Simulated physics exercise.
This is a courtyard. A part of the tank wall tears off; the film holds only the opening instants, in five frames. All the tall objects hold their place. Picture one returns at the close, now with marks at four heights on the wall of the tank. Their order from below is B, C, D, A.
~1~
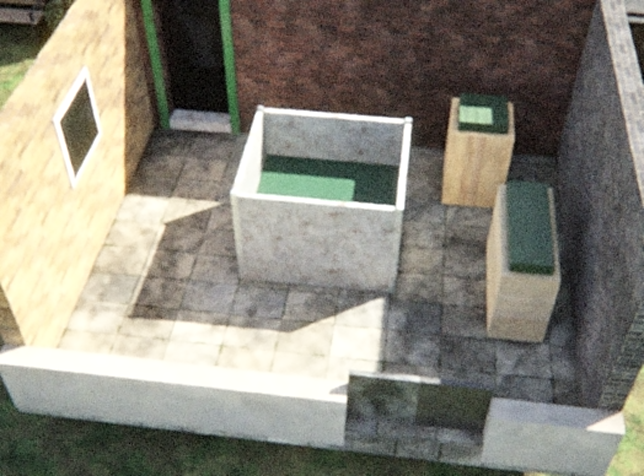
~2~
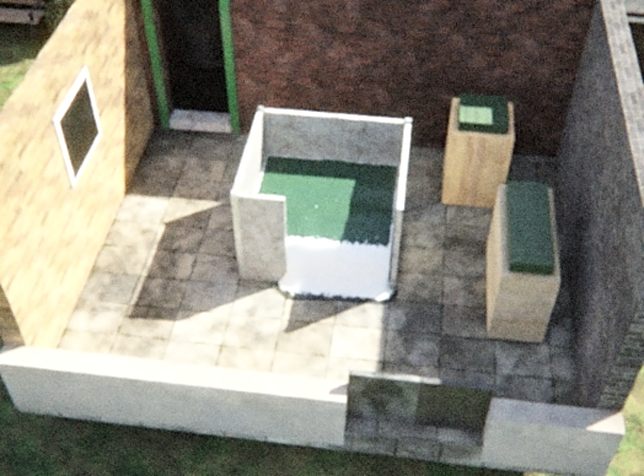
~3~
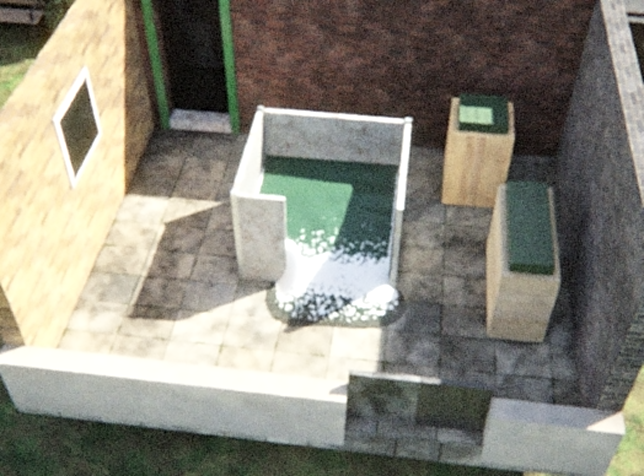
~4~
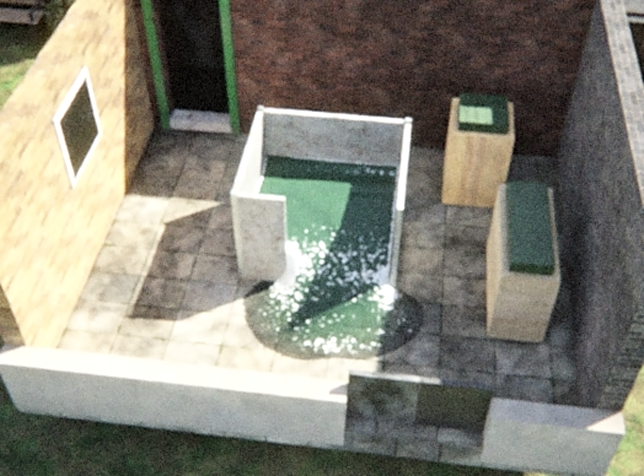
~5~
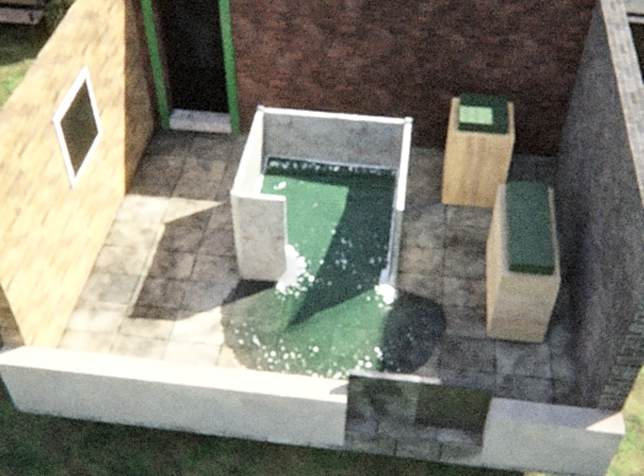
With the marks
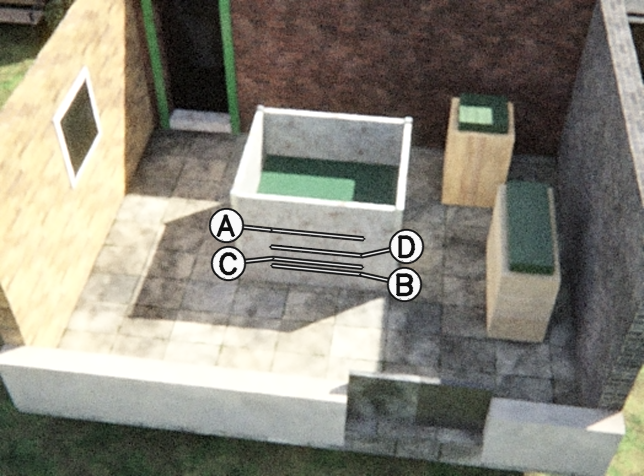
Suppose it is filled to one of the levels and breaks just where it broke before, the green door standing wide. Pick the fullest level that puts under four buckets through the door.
Choose A.
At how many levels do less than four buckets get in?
All of them.
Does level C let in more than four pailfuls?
No, not at all.
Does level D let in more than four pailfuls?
No, not at all.
On the marked copy, A at (316, 234); B at (316, 269); C at (316, 262); D at (316, 251); from the bottom up B, C, D, A.
With A, a bucket or two gets in.
With B, nothing gets over.
With C, nothing gets over.
With D, nothing gets over.
